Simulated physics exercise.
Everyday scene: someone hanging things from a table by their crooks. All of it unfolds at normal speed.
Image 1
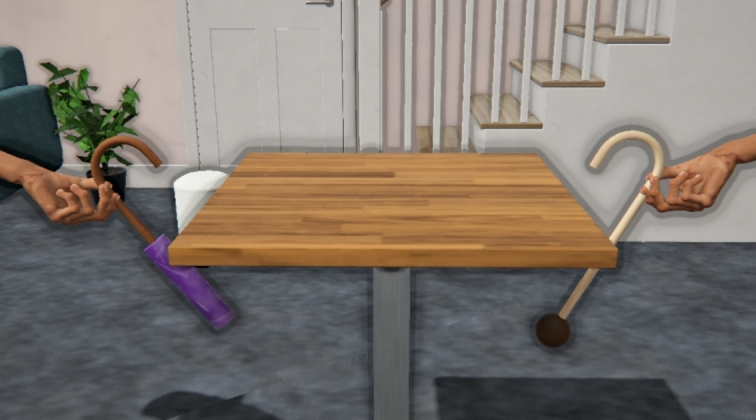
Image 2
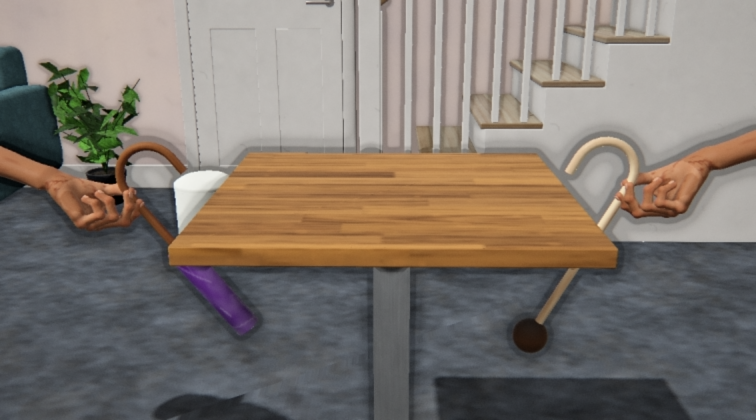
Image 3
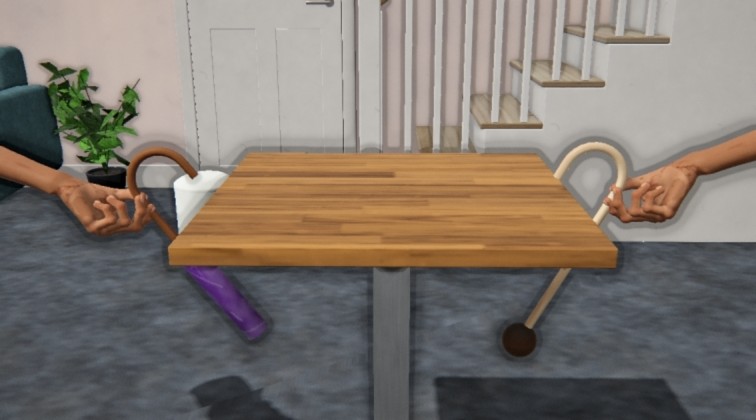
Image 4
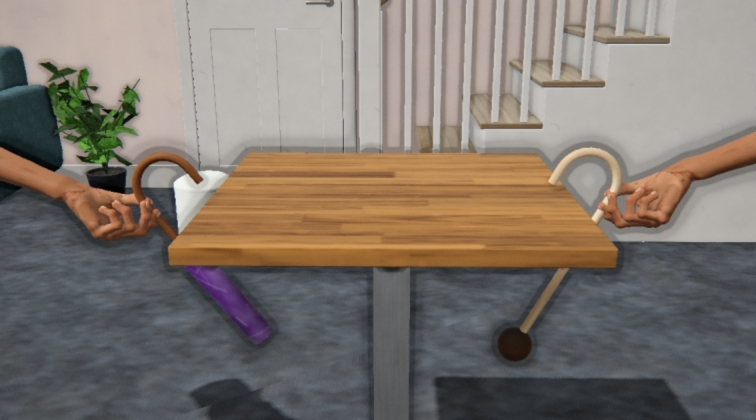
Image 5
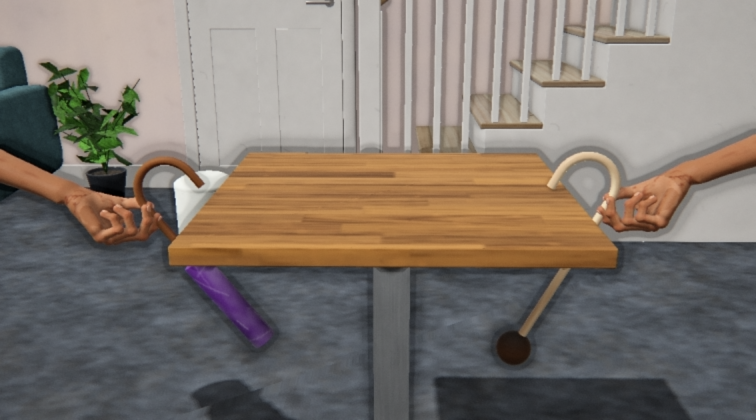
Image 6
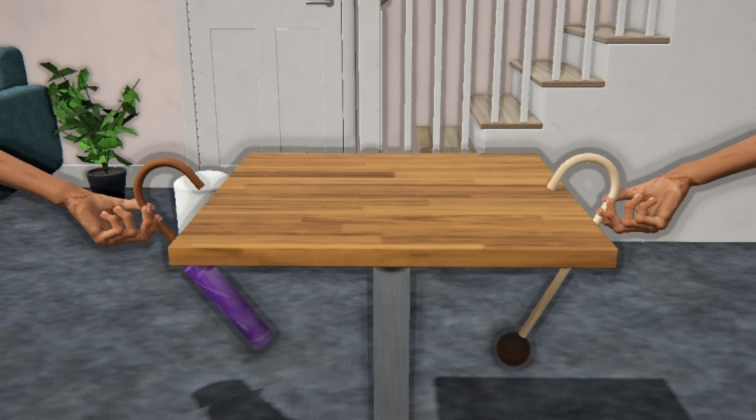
A purple umbrella and a brown ladle with a pale crook, each held by a hand, moved inward from opposite sides until their hooked handles were at the wooden table's edges, still held.
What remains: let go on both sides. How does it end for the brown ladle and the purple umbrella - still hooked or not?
As I see it, my guess is the brown ladle holds fast, my guess is the purple umbrella falls free.
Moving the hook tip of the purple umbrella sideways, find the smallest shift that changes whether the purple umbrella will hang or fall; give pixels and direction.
Rightward, near 16 pixels.
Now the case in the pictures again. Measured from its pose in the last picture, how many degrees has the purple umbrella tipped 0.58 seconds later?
Tilt from last view: Approx. 65 degrees.
Then, 0.58 s after the last picture, brown ladle at rest near (548, 261); purple umbrella down below.
At rest, the brown ladle stays hooked on the edge, near (546, 261); the purple umbrella falls to the floor.
